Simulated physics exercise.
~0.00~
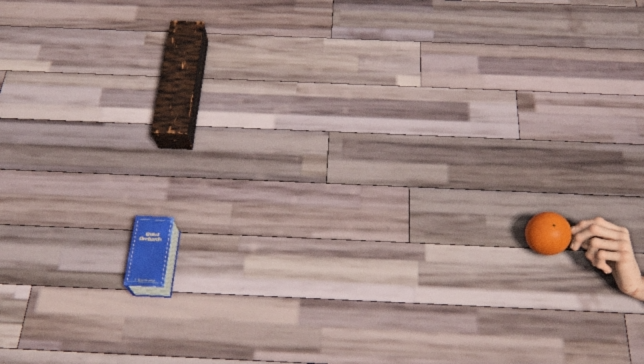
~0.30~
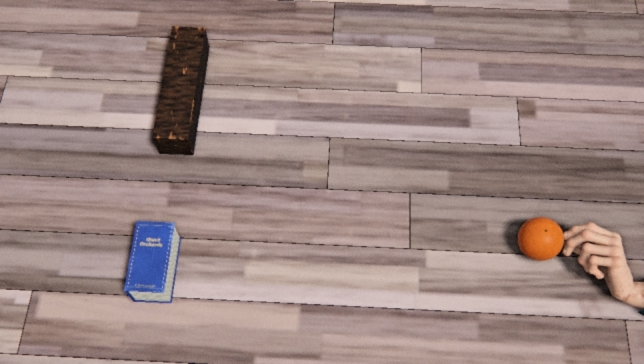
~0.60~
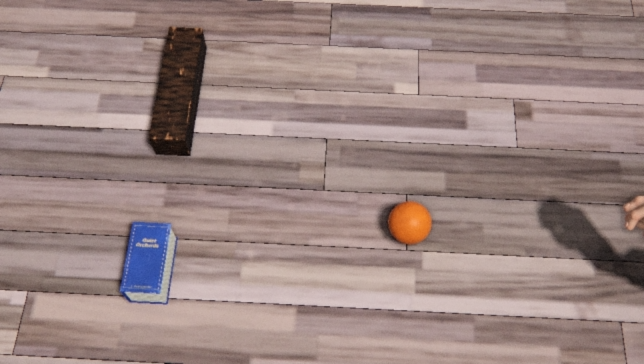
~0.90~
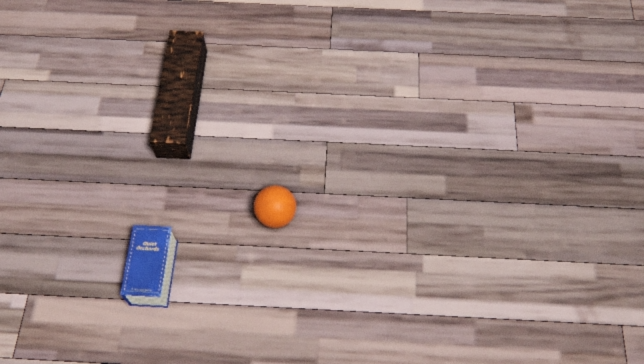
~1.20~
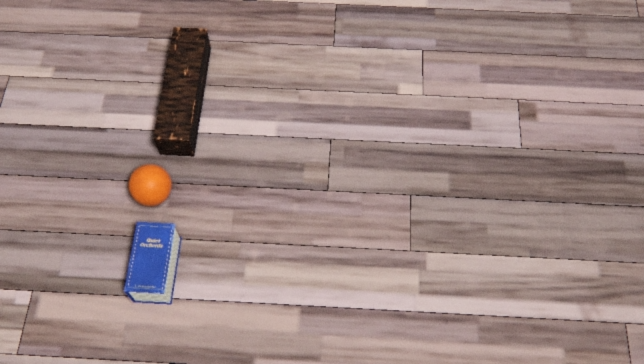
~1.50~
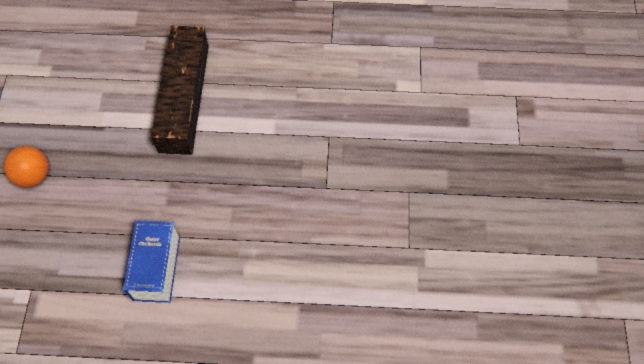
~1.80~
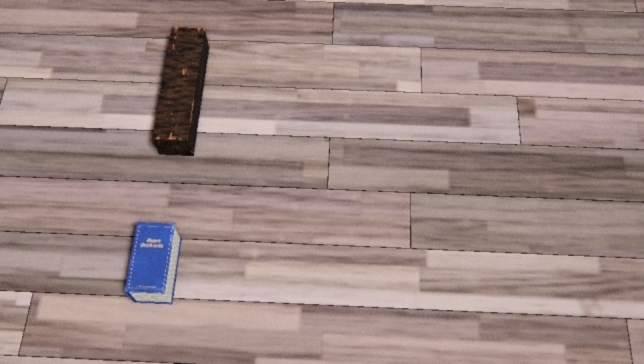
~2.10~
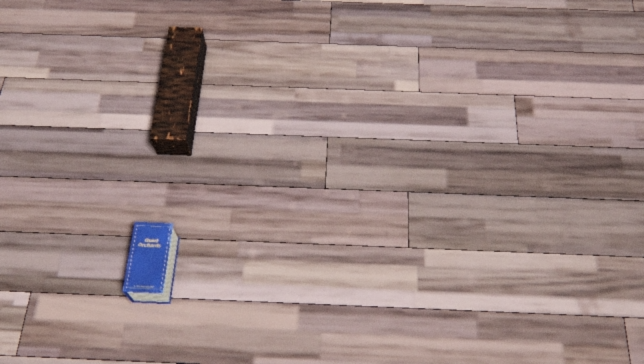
A hand rolls an orange left between a black block and a blue book, out of view.
